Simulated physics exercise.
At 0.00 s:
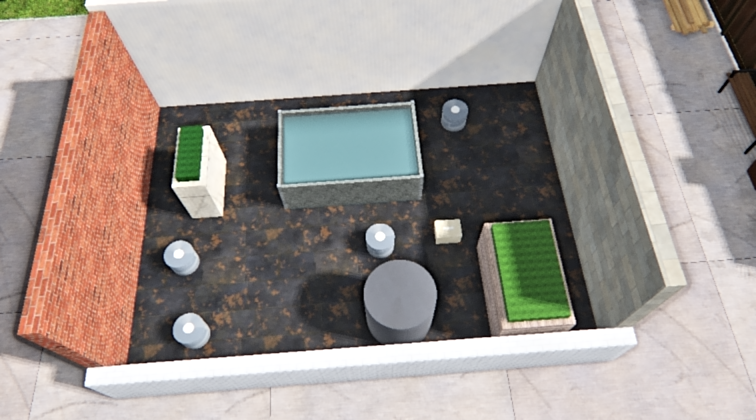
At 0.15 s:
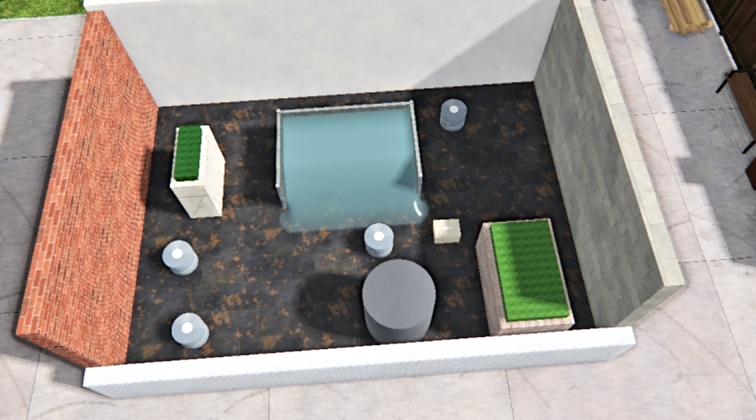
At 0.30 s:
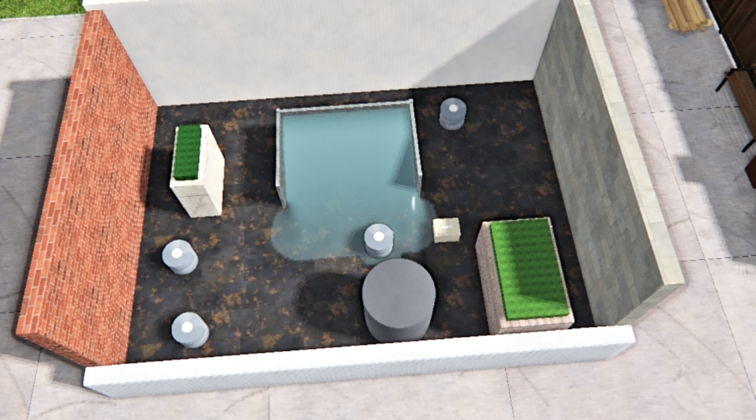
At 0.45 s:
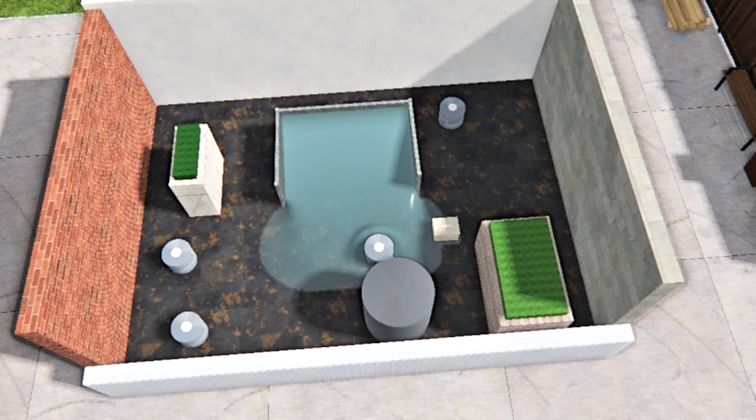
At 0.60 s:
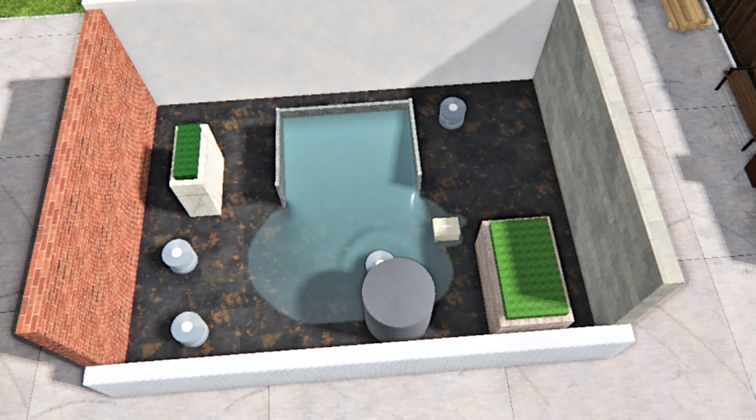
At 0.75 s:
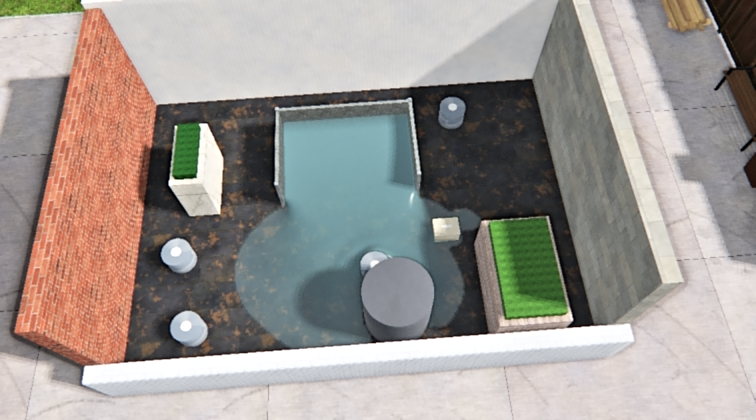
At the start, a raised rectangular pool stands full in a walled yard among pale cylinders and planted blocks. Its near side opens and water pours out, spreading in a widening sheet across the dark floor, pushing one small cylinder toward the large grey one and surrounding that as well.
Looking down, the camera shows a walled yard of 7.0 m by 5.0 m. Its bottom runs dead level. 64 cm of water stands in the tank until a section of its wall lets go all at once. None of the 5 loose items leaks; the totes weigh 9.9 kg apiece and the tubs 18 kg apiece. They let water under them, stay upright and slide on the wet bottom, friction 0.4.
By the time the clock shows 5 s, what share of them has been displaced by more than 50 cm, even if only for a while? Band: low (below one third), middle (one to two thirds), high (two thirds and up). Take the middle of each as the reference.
High.
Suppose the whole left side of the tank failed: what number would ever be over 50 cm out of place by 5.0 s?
In that case the number is 2.
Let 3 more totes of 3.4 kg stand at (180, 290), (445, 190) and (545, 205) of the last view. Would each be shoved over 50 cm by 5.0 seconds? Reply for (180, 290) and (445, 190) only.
Beyond it, beyond it.
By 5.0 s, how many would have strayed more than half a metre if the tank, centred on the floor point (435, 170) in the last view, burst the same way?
Count: 3.
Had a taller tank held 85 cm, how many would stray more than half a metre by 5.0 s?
You'd get 4 in that case.
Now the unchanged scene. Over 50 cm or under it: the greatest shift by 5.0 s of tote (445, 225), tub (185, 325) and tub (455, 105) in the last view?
Well, in that order it's topping it, topping it, not reaching it.
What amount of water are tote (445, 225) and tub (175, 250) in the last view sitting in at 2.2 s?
First about 19 cm, second about 1 cm.
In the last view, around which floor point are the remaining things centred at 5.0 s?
The centre is close to (312, 181).
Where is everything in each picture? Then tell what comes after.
The first picture shows a tub at (380, 237) rests on the ground; a tote at (448, 229), on the bottom; water covers 3.0 m2; 0 of 5 have shifted.
The second picture shows a tub at (379, 236) rests on the ground; a tote at (447, 228) rests on the ground; 4.2 m2 under water; 0 of 5 have shifted.
The third picture shows a tub at (379, 237) rests on the ground; a tote at (447, 227) rests on the ground; water covers 5.5 m2; 0 of 5 have shifted.
The fourth picture shows a tub at (379, 247) rests on the ground, 22 cm from its start; a tote at (446, 226) rests on the ground; 6.9 m2 under water; 1 of 5 have shifted.
The fifth picture shows a tub at (381, 264), on the bottom, 50 cm from its start; a tote at (447, 226), on the bottom; water covers 8.5 m2; 1 of 5 have shifted.
The sixth picture shows a tub at (375, 265), on the bottom, 53 cm from its start; a tote at (447, 227), on the bottom; 10.1 m2 under water; 1 of 5 have shifted.
After 1.1 s 1 of 5 are over 50 cm from their spots; 1 afloat.
After 2.2 s 3 of 5 are over 50 cm from their spots; 2 afloat.
After 3.5 s 3 of 5 are over 50 cm from their spots; 0 afloat.
After 5.0 s 4 of 5 are over 50 cm from their spots, and 4 have been at some point; 2 afloat.
